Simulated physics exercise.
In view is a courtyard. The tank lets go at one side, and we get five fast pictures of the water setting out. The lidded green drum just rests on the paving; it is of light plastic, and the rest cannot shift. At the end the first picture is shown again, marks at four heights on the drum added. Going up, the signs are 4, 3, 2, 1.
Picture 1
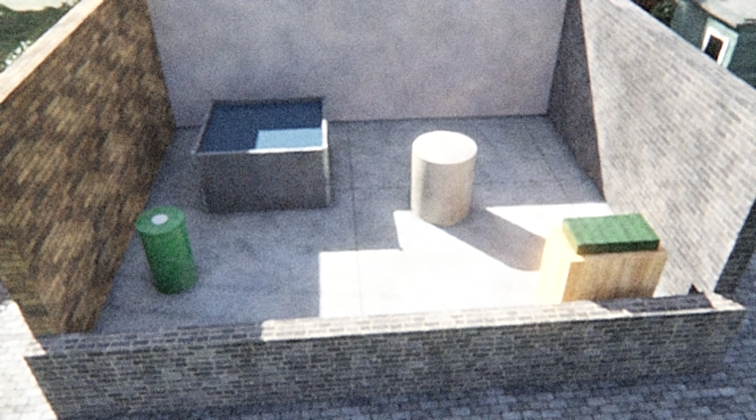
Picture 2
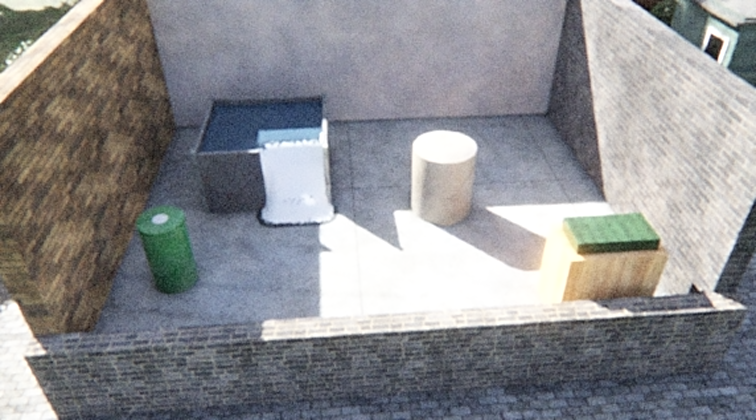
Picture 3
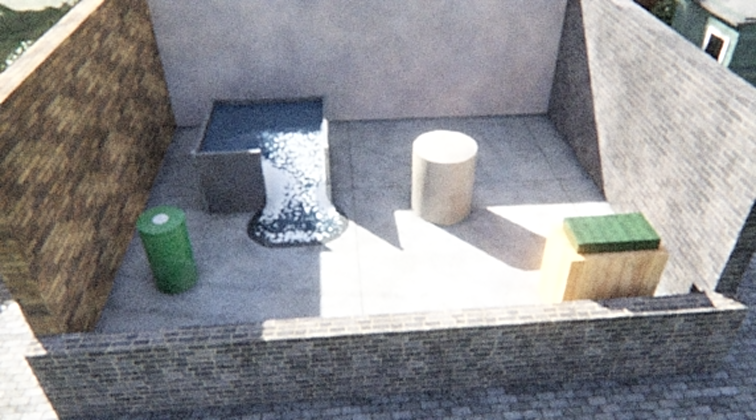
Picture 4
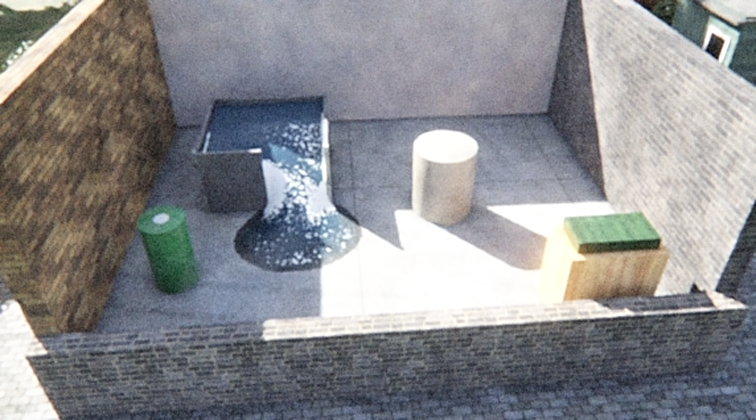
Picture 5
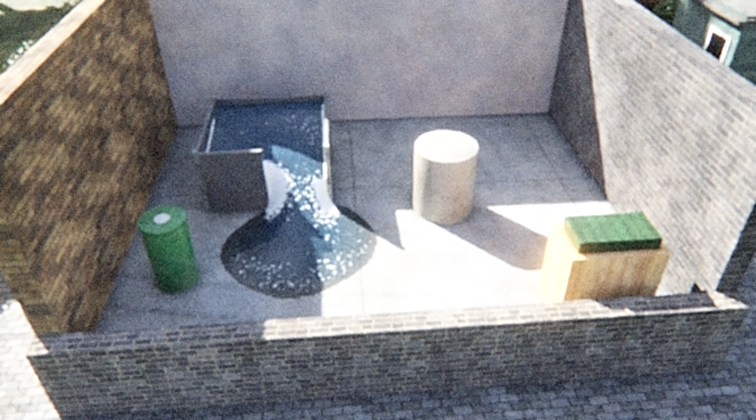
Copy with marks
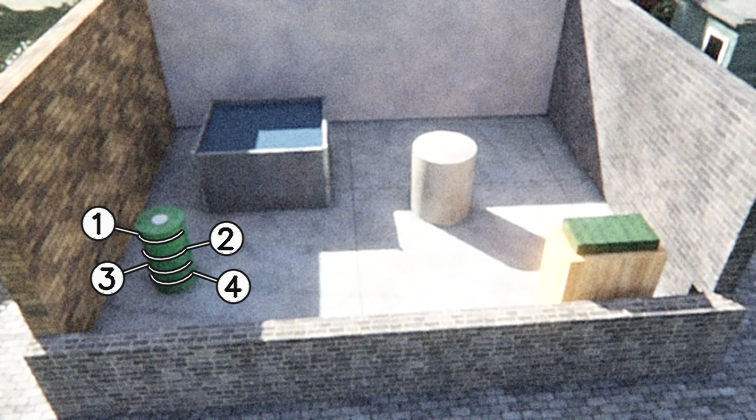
To begin with, a full tank of water stands in a walled courtyard with a green drum, a pale cylinder and a green-topped box. Water then pours down the tank's front near its right side, foaming white at its base. A dark, speckled pool spreads across the ground, widening toward the drum.
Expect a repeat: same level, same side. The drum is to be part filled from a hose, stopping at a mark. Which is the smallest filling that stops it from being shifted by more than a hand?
Go for 4.
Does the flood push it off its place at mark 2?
No, that is safe.
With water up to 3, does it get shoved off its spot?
No, that is safe.
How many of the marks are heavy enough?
All four.
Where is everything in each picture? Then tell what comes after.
Lid of the green drum at (159, 219); tank full, its middle at (265, 128).
Water covers 1 % of the ground and is seen nearest the drum at (269, 216).
Water covers 3 % of the ground and is seen nearest the drum at (263, 237).
Water covers 6 % of the ground and is seen nearest the drum at (251, 255).
Lid of the green drum at (161, 219); water covers 8 % of the ground and is seen nearest the drum at (233, 266).
On the marked copy, 1 at (156, 242); 2 at (161, 259); 3 at (165, 272); 4 at (169, 283); from the bottom up 4, 3, 2, 1.
With 1, it does not move.
With 2, it does not move.
With 3, it does not move.
With 4, it does not move.
